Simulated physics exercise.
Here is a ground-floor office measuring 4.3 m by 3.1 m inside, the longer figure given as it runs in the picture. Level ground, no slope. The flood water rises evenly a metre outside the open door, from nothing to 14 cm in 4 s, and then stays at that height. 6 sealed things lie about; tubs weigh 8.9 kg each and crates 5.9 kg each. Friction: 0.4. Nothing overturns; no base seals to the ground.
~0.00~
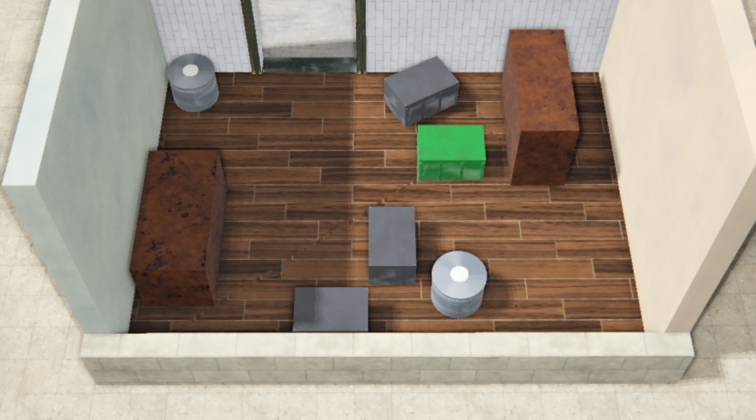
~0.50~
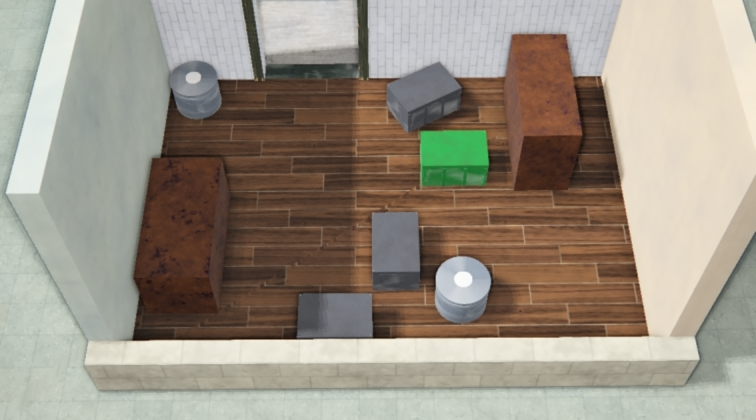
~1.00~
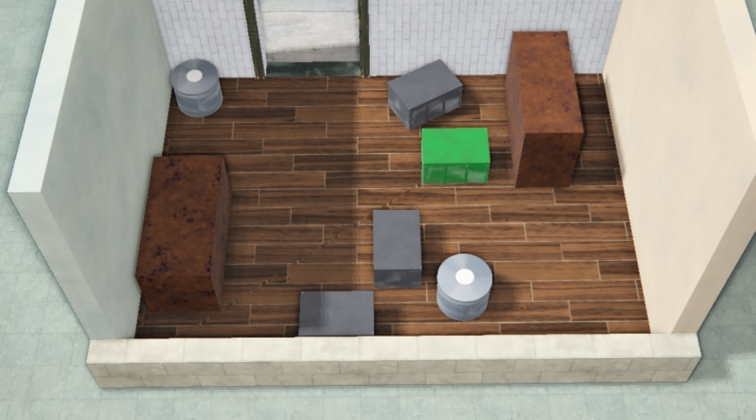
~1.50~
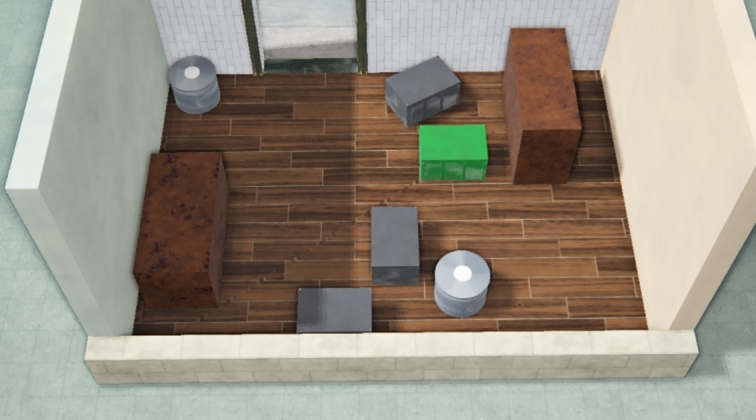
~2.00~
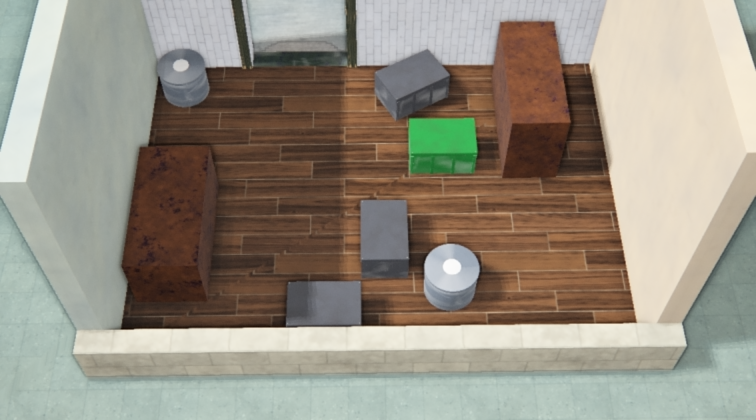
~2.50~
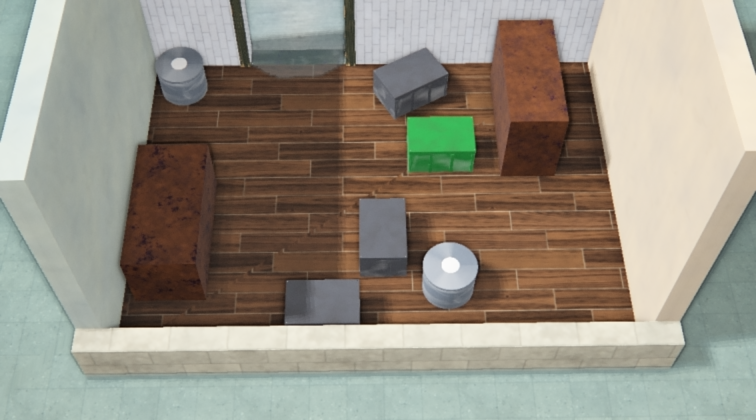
A bright green crate sits right of centre on the dark plank floor of a small walled office, seen from high above the low front wall. Around it stand three grey boxes, two silvery drums at back left and front right, and two tall rusty-brown blocks near the side walls. The furnishings stay still while the view shifts slightly and pale water appears outside, reaching the back doorway.
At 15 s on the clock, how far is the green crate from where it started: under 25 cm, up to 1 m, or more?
Up to 1 m.
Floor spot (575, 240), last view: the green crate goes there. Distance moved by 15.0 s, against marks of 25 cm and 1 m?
Outcome - it covers a small distance.
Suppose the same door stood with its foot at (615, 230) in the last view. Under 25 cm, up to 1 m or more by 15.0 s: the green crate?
In that case the green crate would have shifted a modest distance.
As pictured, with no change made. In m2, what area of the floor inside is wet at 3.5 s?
Somewhere about 1.5 m2, give or take.
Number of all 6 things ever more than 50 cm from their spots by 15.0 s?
The total is 4.
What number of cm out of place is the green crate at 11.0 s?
Shift by then: About 0 cm.
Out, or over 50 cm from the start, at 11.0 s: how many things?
1.
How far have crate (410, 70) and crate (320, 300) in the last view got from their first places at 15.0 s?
Respectively 20 and 200 cm.
After 3.5 s the green crate is near (441, 134), 0.0 m from its start, aground; 0 afloat.
After 6.8 s the green crate is near (441, 134), 0.0 m from its start, aground; 2 afloat.
After 11.0 s the green crate is near (441, 134), 0.0 m from its start, aground; 3 afloat.
After 15.0 s the green crate is near (452, 97), 0.4 m from its start, afloat; 6 afloat.
